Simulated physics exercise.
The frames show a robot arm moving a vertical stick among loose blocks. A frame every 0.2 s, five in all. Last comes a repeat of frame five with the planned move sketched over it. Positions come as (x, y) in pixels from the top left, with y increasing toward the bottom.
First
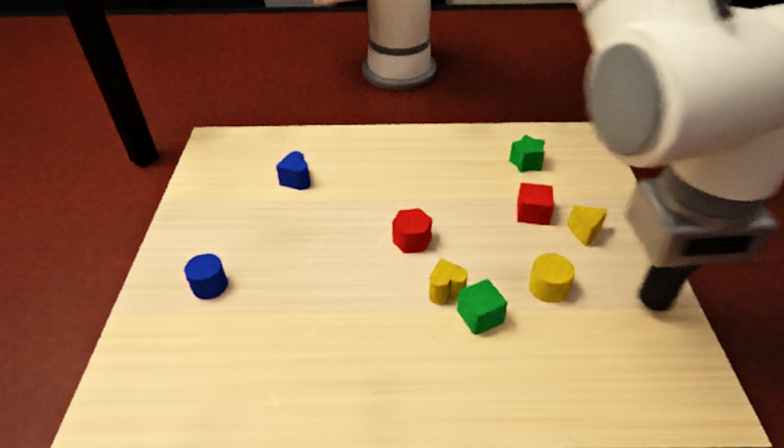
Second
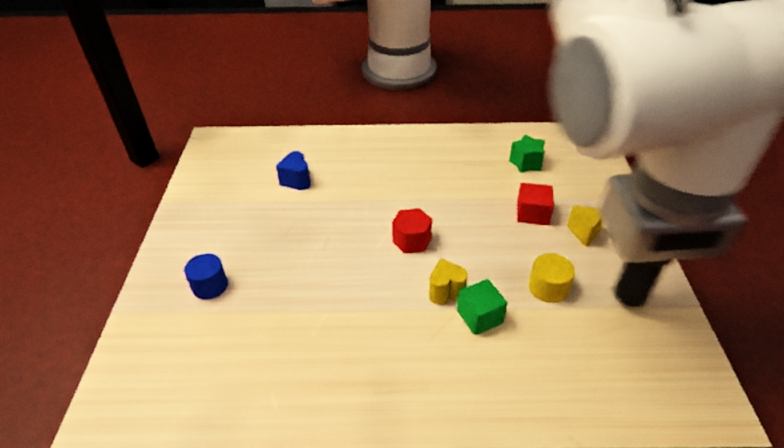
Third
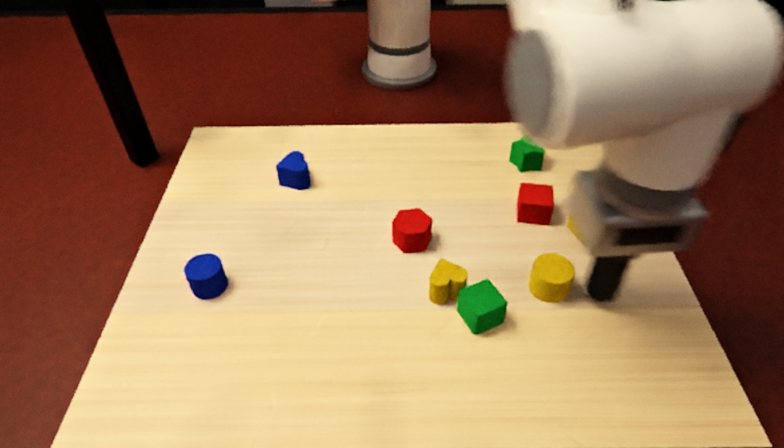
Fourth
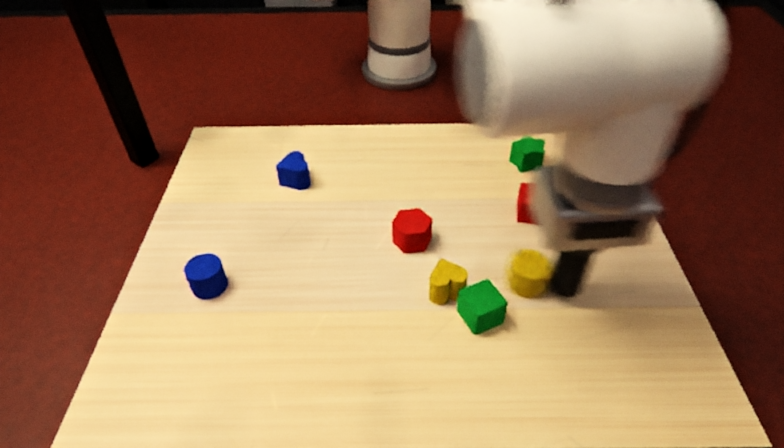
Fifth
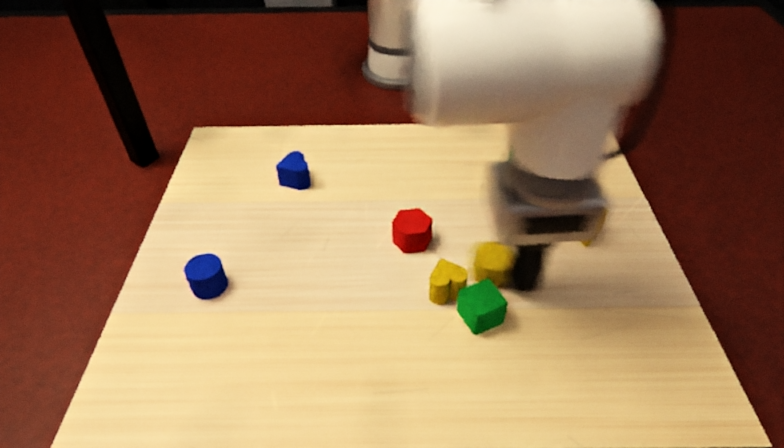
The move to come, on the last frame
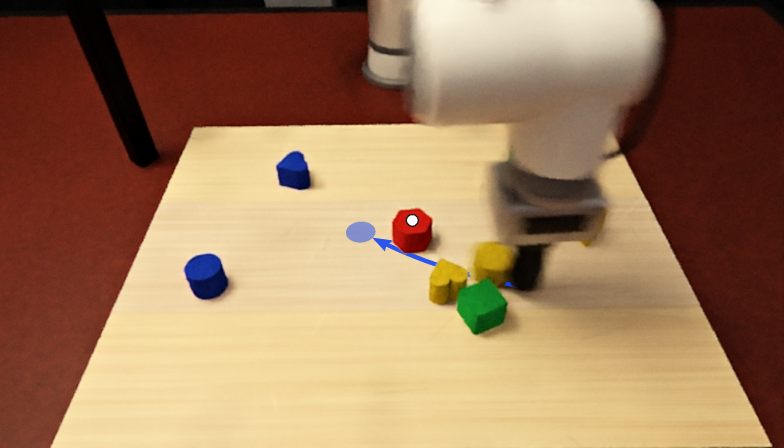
On a pale wooden table above a red floor, a robot arm holds a dark vertical stick to the right of scattered colored blocks. The stick moves steadily left, meets the yellow round block and pushes it left, close to the yellow heart and green block, which stay still.
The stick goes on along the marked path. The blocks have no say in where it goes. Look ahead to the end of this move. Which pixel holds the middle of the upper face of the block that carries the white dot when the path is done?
My best guess is (369, 171).
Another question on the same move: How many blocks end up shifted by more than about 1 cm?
Of all the blocks, two travel more than a centimetre.
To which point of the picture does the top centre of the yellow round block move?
It will end up at (353, 191).
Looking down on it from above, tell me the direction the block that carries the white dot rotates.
Clockwise, from overhead.
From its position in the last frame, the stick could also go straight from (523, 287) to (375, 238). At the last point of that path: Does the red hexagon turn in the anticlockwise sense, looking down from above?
No, it doesn't check out.
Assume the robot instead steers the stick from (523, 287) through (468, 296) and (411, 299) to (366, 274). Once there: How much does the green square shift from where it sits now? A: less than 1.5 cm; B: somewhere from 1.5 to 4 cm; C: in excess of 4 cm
B.
The drawn path runs from (523, 287) over (434, 264) to (361, 232); the dot is on the red hexagon.
What follows on the original path. One third of the way, stick (463, 265); red hexagon (407, 217); yellow round block (436, 235).
Two thirds of the way, stick (408, 246); red hexagon (377, 192), turned 55° clockwise; yellow round block (386, 215).
At the end, stick (360, 224); red hexagon (369, 171), turned 95° clockwise; yellow heart block not moved; yellow round block (353, 191).
